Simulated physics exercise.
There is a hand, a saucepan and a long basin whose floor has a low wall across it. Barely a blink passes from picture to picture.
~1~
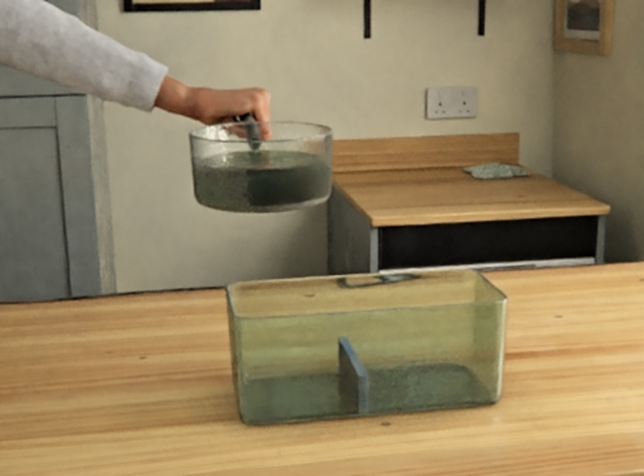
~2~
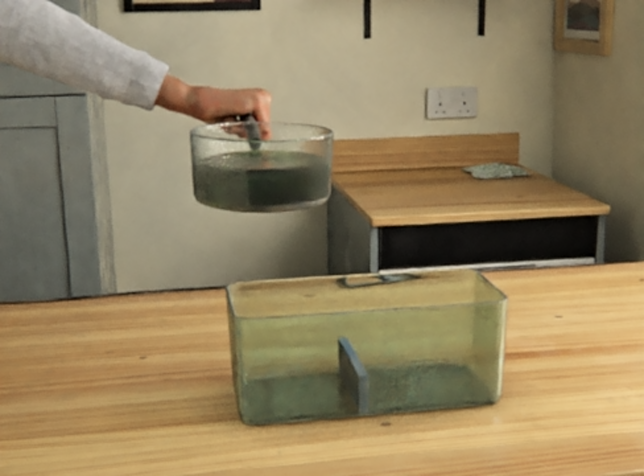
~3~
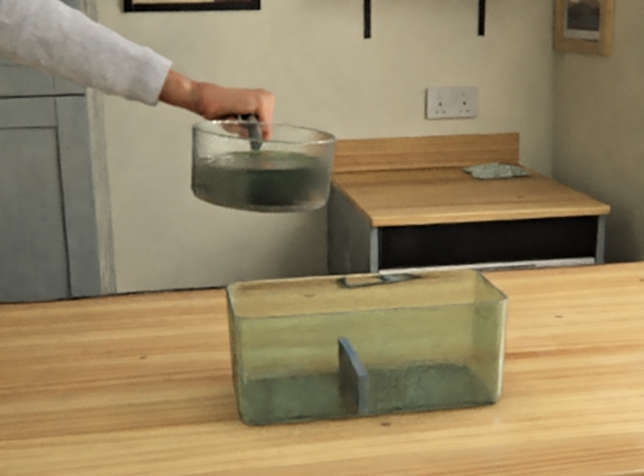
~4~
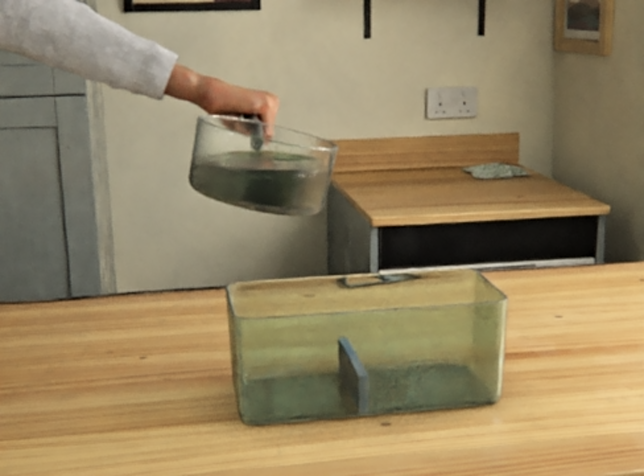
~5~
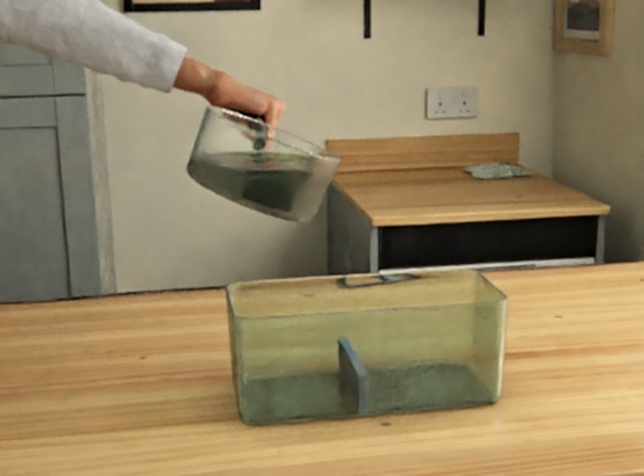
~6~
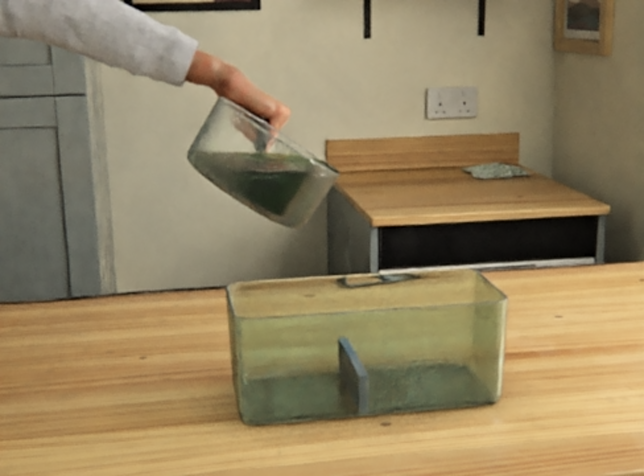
A hand tilts a clear saucepan of dark liquid rightward above a long glass basin.
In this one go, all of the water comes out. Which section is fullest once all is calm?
Once still, the right segment will hold the most.
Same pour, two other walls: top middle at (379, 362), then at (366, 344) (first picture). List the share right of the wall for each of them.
Note - case one near 40 %, case two near 55 %.
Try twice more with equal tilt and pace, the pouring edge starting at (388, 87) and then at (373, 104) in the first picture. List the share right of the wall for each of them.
It comes to 85 % the first time and 85 % the second.
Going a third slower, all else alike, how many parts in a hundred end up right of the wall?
Roughly 80 %.
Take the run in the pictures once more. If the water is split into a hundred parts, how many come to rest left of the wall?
Close to 20 per cent.
A moment on, the tilt is 90° and 33 per cent is still to pour, 0 is left of the wall and 20 right of it.
Next, the tilt is 99° and 11 per cent is still to pour, 13 is left of the wall and 67 right of it.
Then the tilt is 99° and 2 per cent is still to pour, 20 is left of the wall and 74 right of it.
Later the tilt is 99° and 0 per cent is still to pour, 21 is left of the wall and 77 right of it.
Finally, 22 per cent lies left of the wall, 77 right of it and 1 outside.
